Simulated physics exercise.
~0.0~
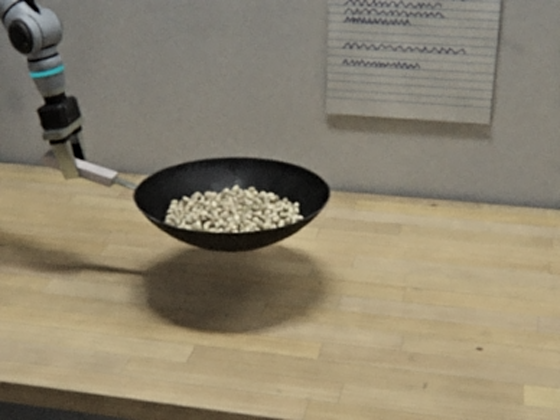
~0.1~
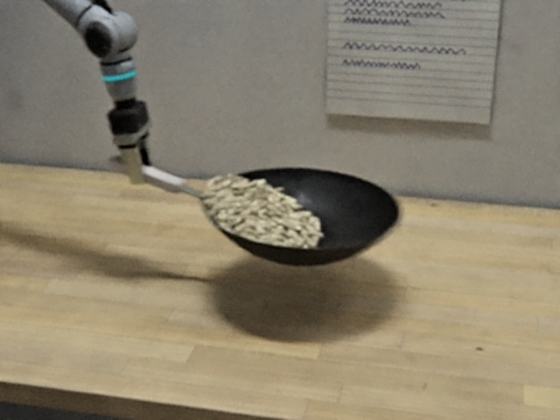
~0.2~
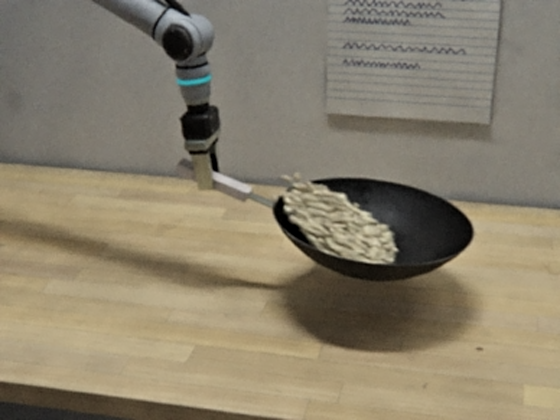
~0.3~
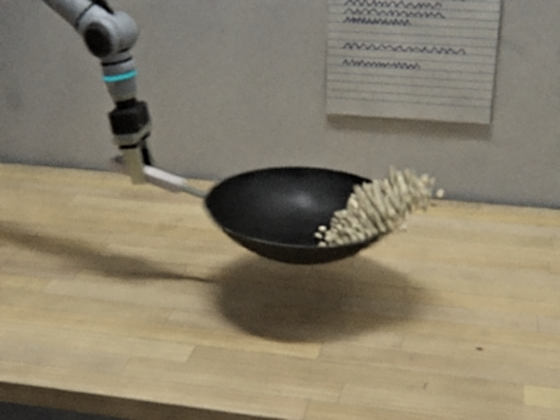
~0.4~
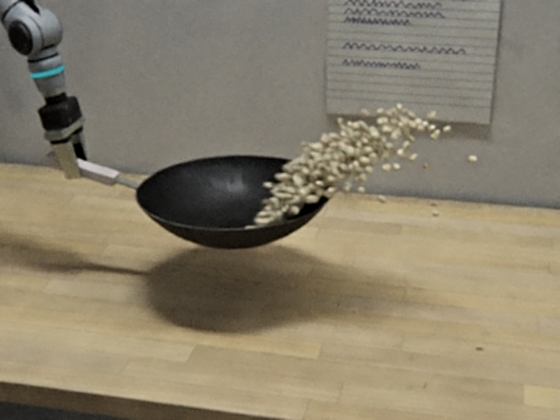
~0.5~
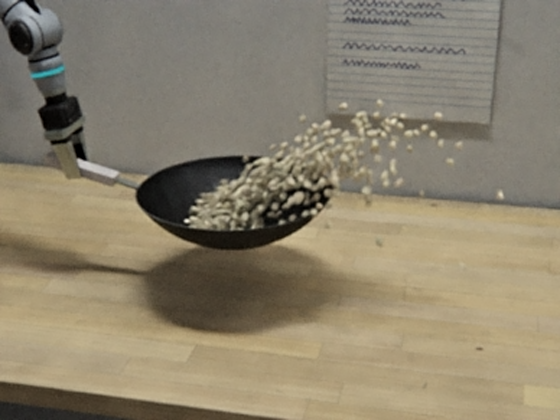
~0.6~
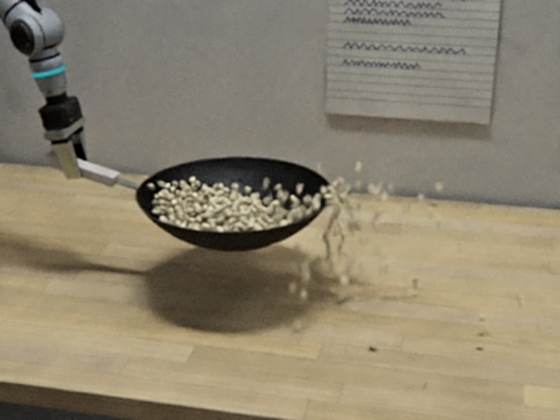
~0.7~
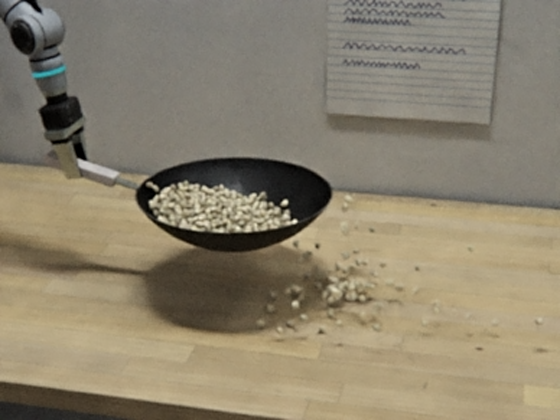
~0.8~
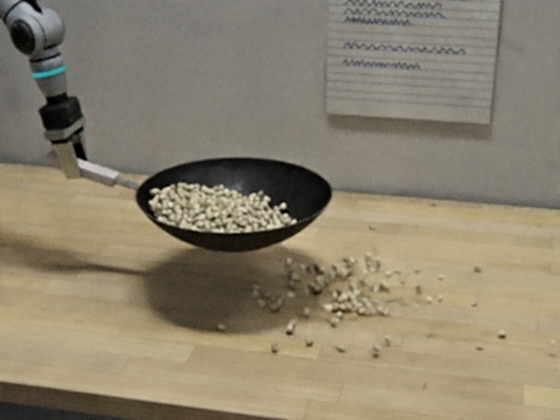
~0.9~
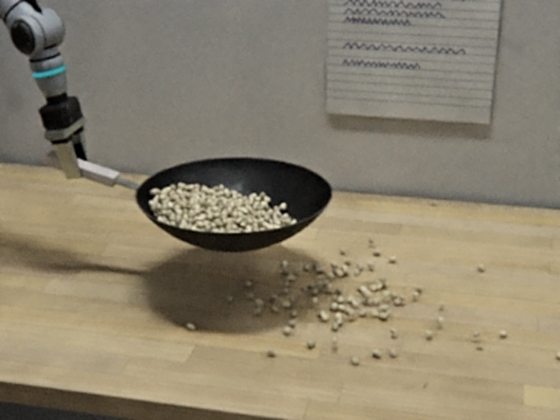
Pale dried beans flew over the right rim of a black wok when a robot arm pushed it right and then jerked it back left above a wooden table; most landed back inside, but a scattering ended up on the tabletop.
